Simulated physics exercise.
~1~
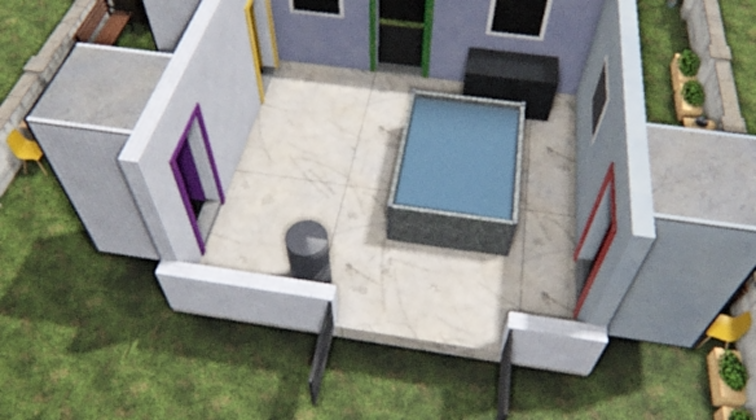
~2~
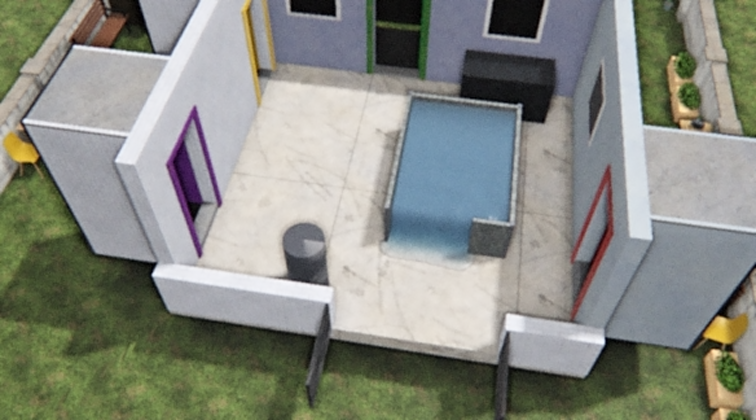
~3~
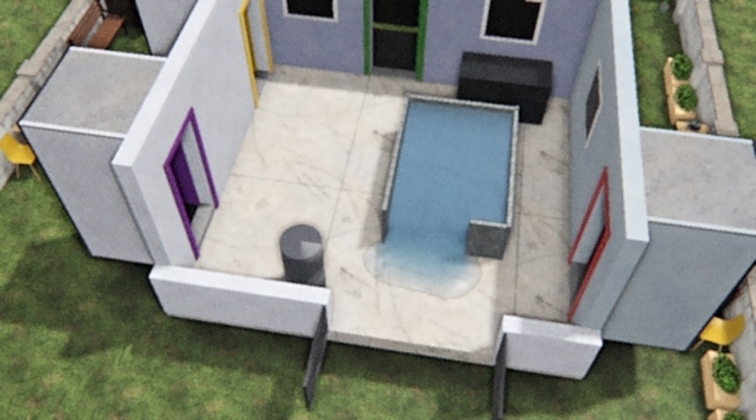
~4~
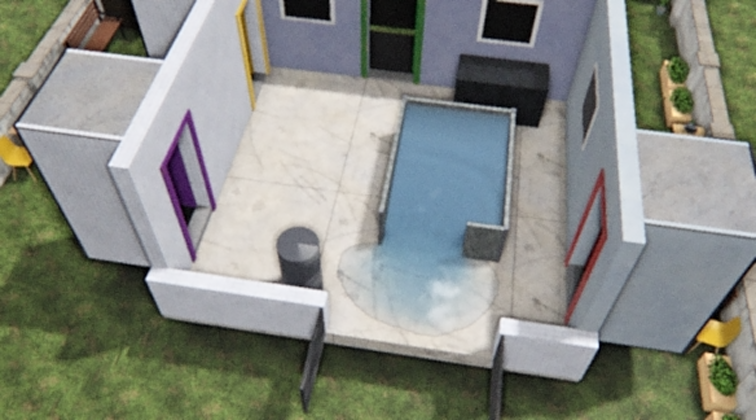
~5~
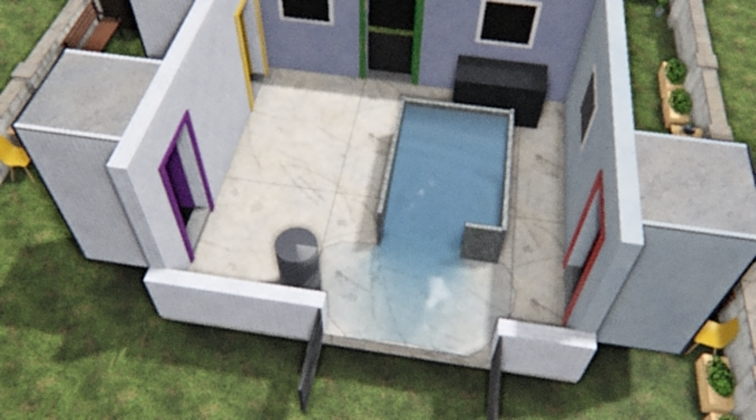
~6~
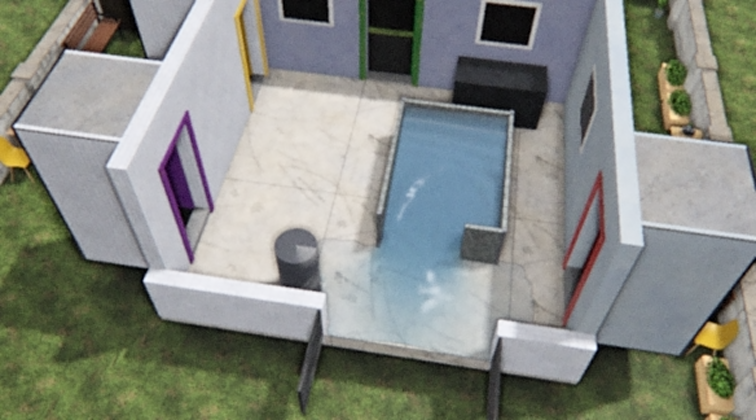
The footage shows a walled court with a still, open tank of blue water, whose front wall then opens, leaving its right corner standing. Water pours through the gap, fans across the pale floor and reaches the front entrance.
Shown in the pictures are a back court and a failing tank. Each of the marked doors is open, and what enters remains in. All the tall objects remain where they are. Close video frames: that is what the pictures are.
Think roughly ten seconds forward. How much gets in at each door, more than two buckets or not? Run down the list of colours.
The red door gets two buckets or less; the green door gets two buckets or less; the yellow door gets two buckets or less; the purple door gets two buckets or less.
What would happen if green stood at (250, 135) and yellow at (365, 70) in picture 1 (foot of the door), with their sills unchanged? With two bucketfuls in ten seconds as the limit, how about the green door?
In that case green stays unflooded.
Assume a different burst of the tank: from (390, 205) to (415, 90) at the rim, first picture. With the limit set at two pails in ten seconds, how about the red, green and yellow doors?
The red remains within the limit, the green tops the limit and the yellow tops the limit.
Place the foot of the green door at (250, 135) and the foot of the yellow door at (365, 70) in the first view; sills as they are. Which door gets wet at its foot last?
The door marked yellow comes last.
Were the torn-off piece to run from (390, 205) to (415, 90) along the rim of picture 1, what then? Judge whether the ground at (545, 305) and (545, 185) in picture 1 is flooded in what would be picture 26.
In the order asked, I get still bare for the first and still bare for the second.
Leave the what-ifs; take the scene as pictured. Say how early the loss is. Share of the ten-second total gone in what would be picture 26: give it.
It would be around 65 %.
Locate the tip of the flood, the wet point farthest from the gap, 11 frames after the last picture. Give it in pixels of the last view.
Close to (179, 297).
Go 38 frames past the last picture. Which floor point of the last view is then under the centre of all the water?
It is around (402, 212).
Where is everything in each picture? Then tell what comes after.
The first picture shows the open tank at (460, 155) is whole and still.
In the second picture, water pours out at (429, 236) and has run to (469, 261).
In the third picture, the front is at (459, 292), out from the gap at (426, 237).
In the fourth picture, water pours out at (423, 241) and has run to a hidden place.
In the fifth picture, water pours out at (421, 242) and has run to a hidden place.
In the sixth picture, water pours out at (421, 243) and has run to a hidden place.
A moment on, water covers 20 % of the floor; the red door wet at the sill, nothing in, the green door not reached, the yellow door not reached, the purple door not reached.
Next, water covers 30 % of the floor; the red door wet at the sill, nothing in, the green door not reached, the yellow door not reached, the purple door not reached.
Then, water covers 40 % of the floor; the red door wet at the sill, nothing in, the green door not reached, the yellow door not reached, the purple door wet at the sill, nothing in.
Later, water covers 65 % of the floor; the red door wet at the sill, nothing in, the green door not reached, the yellow door wet at the sill, nothing in, the purple door wet at the sill, nothing in.
In the end, water covers 85 % of the floor; the red door wet at the sill, nothing in, the green door wet at the sill, nothing in, the yellow door wet at the sill, nothing in, the purple door wet at the sill, nothing in.
